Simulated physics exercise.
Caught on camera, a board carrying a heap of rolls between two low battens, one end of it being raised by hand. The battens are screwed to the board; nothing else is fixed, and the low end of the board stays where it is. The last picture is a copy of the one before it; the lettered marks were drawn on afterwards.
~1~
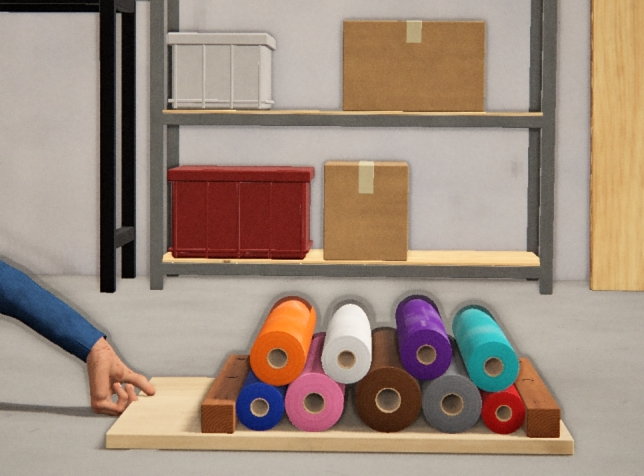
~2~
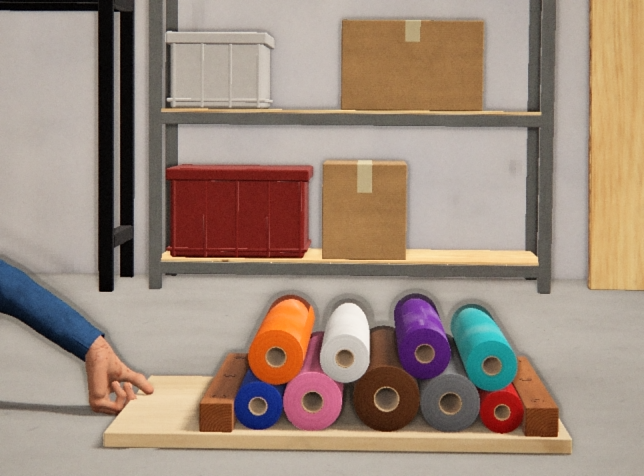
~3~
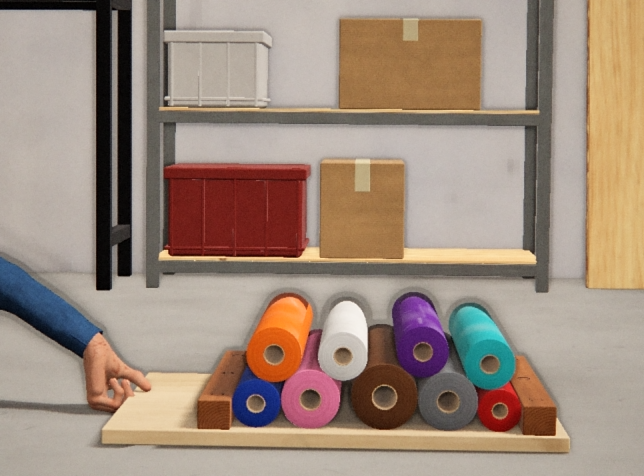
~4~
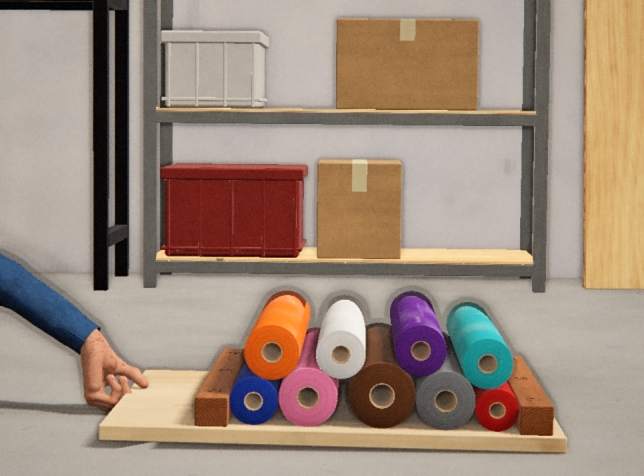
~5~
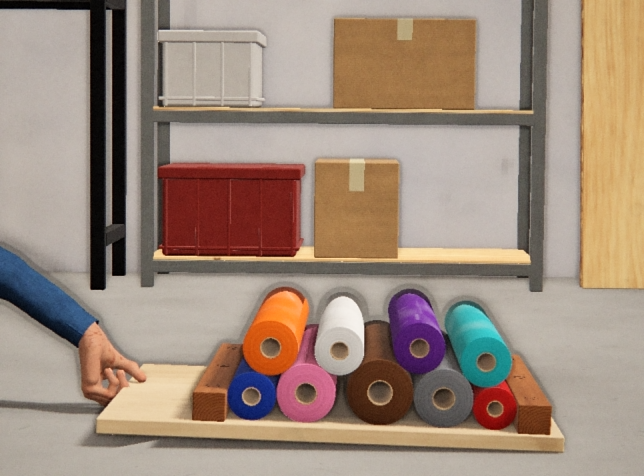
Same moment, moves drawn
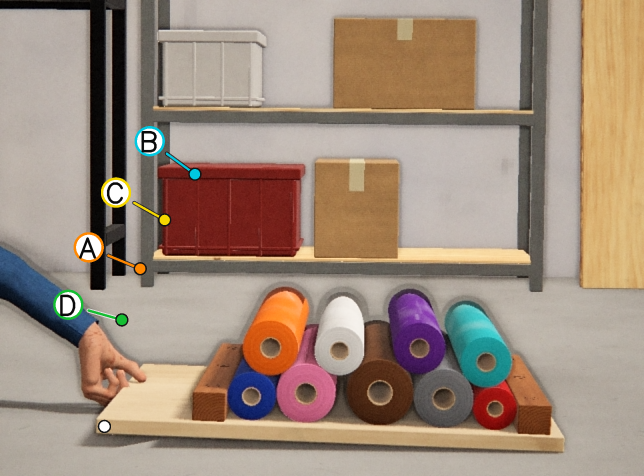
A pale board lies on the grey floor of a storeroom, seen from the front, with shelves of boxes and crates behind. Between two reddish-brown battens, orange, white, purple and teal rolls rest on blue, pink, brown, grey and red ones. A blue-sleeved hand at left lifts the board's left end slightly, the rolls keeping their places on it, while the camera drifts slightly right.
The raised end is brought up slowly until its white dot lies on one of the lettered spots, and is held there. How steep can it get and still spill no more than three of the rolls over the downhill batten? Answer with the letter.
Lift it to B and no more.
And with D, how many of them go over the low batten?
It comes to one.
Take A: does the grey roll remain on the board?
Yes, with A.
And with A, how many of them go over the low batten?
With A, one.
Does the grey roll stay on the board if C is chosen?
Yes, with C.
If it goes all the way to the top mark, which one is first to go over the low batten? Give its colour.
It is the turquoise one.
On the copy, A at (141, 269); B at (195, 174); C at (165, 220); D at (122, 320); the white dot at (105, 426).
On B. First, board at 20°.
Then, board at 36°.
Finally, board at 36°, two over the low batten (purple, turquoise).
By contrast, A one over the low batten (turquoise); C two over the low batten (purple, turquoise); D one over the low batten (turquoise).
